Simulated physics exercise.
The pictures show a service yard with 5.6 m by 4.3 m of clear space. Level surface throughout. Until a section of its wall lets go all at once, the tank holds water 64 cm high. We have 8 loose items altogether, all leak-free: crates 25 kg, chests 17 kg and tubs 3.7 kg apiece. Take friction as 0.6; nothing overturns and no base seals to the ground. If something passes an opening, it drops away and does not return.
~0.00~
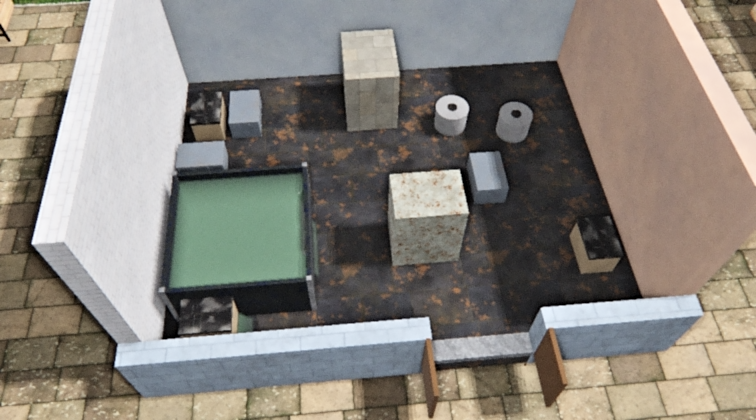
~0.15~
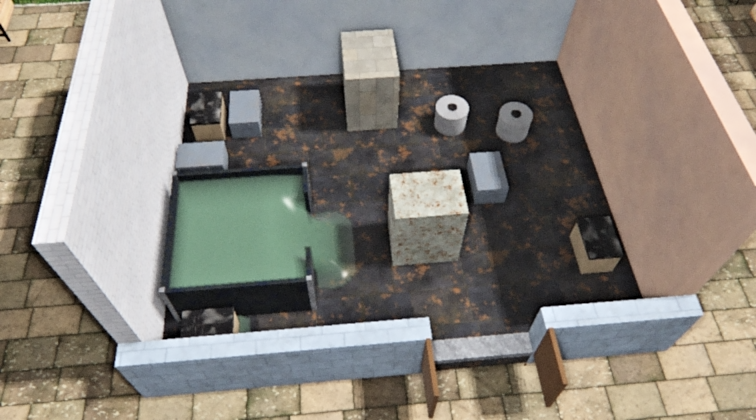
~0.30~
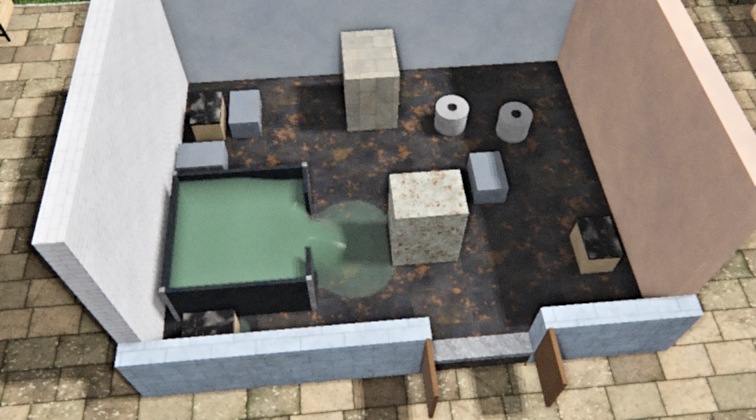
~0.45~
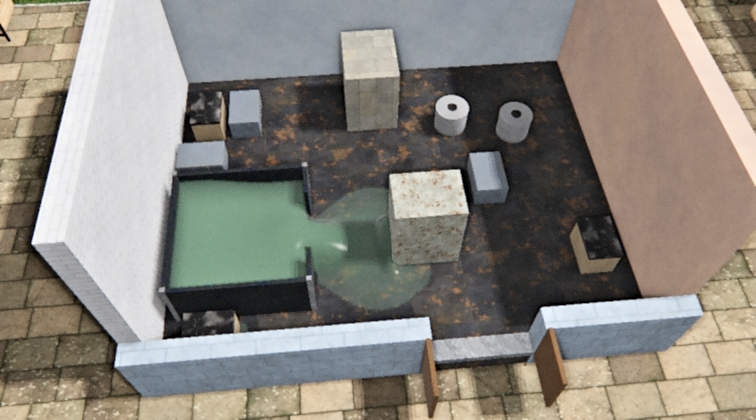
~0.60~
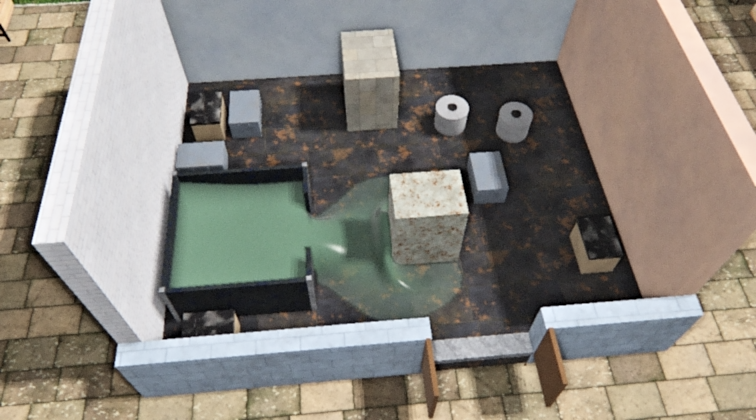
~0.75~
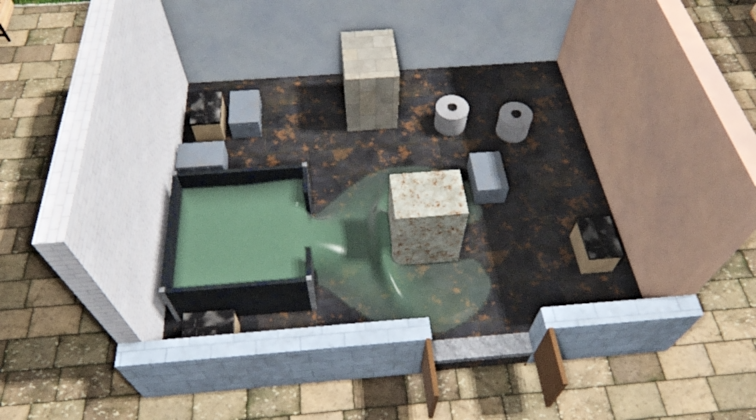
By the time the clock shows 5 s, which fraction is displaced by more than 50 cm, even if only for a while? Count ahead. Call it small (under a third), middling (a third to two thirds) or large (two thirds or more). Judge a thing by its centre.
Small, under a third.
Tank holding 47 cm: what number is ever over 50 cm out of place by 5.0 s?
2.
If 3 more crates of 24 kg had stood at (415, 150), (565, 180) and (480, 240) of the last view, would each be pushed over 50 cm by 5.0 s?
In the order asked: Farther than that, not as far, not as far.
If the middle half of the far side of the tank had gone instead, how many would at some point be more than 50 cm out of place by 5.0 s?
The answer then is 3.
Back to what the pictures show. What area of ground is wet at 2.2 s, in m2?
Close to 15 m2, I'd say.
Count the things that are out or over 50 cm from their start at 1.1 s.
0.
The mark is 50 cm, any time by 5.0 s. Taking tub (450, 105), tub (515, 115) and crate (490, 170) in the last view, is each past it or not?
Listed in sequence: Higher; higher; lower for the last.
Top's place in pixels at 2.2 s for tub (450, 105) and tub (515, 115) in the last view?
They end up about (500, 54) and (560, 112) in the last view.
After 1.1 s 0 of 8 are over 50 cm from their spots; 0 afloat.
After 2.2 s 2 of 8 are over 50 cm from their spots; 1 afloat.
After 3.5 s 2 of 8 are over 50 cm from their spots; 1 afloat.
After 5.0 s 2 of 8 are over 50 cm from their spots, and 2 have been at some point; 2 afloat.
